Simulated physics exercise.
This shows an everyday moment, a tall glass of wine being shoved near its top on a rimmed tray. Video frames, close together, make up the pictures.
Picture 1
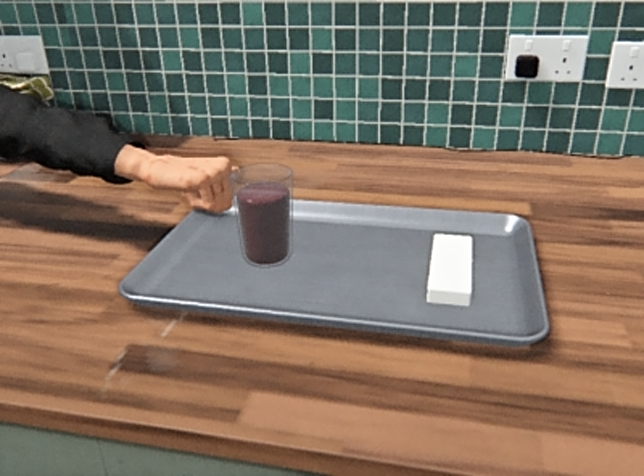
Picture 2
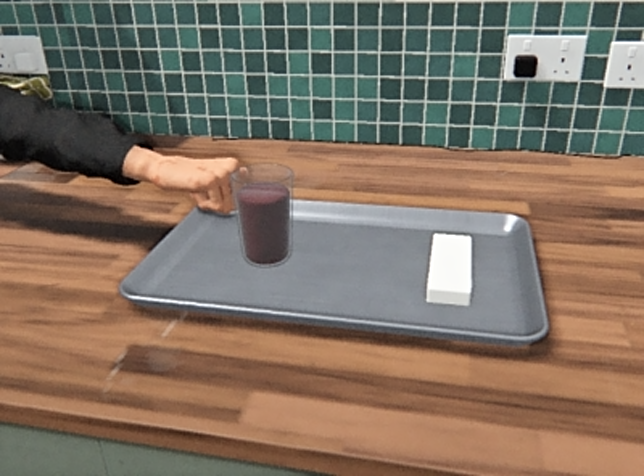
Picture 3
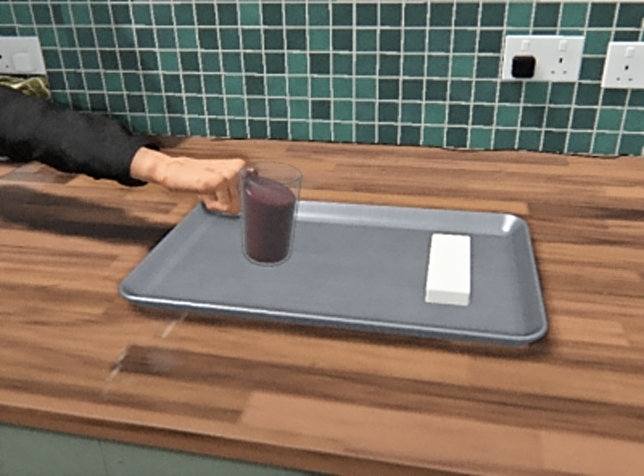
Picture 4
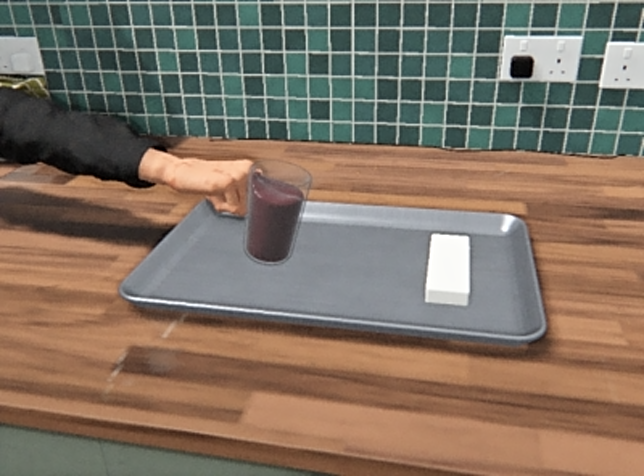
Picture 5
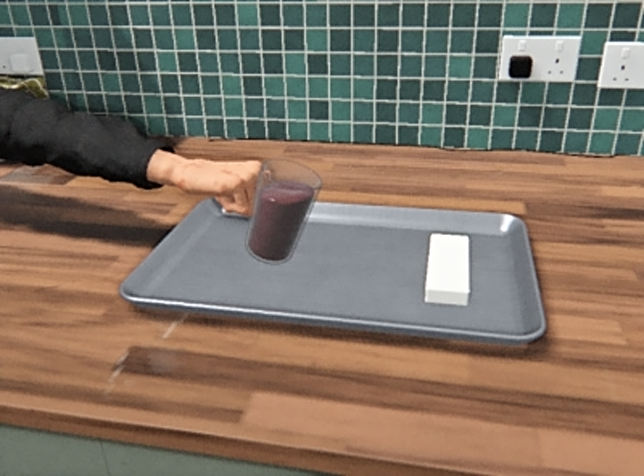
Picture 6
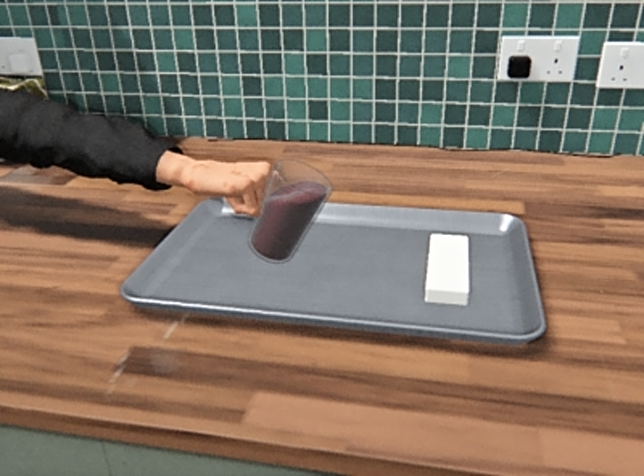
A tall clear glass of dark red wine stands near the left of a grey rimmed tray on a wooden worktop, seen from slightly above against green tiles. A white block lies on the tray's right side, with white wall sockets behind. A dark-sleeved arm reaches in from the left, its hand pushing near the glass's top, and the glass leans steadily rightward as the wine shifts inside.
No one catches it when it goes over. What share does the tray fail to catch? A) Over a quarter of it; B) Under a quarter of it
Under a quarter of it.
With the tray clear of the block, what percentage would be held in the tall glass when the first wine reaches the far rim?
Roughly 60 per cent.
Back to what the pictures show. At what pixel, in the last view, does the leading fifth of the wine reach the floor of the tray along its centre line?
Landing point, centre line: Approx. (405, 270).
A moment on, the tall glass is falling and 100 per cent is in the glass, 0 on the tray and 0 above or beyond its rim.
Next, the tall glass lies on its side and 73 per cent is in the glass, 19 on the tray and 8 above or beyond its rim.
Then the tall glass lies on its side and 40 per cent is in the glass, 42 on the tray and 18 above or beyond its rim.
Later the tall glass lies on its side and 20 per cent is in the glass, 69 on the tray and 10 above or beyond its rim.
At rest 90 per cent is held by tray and glass, 10 is off the tray.
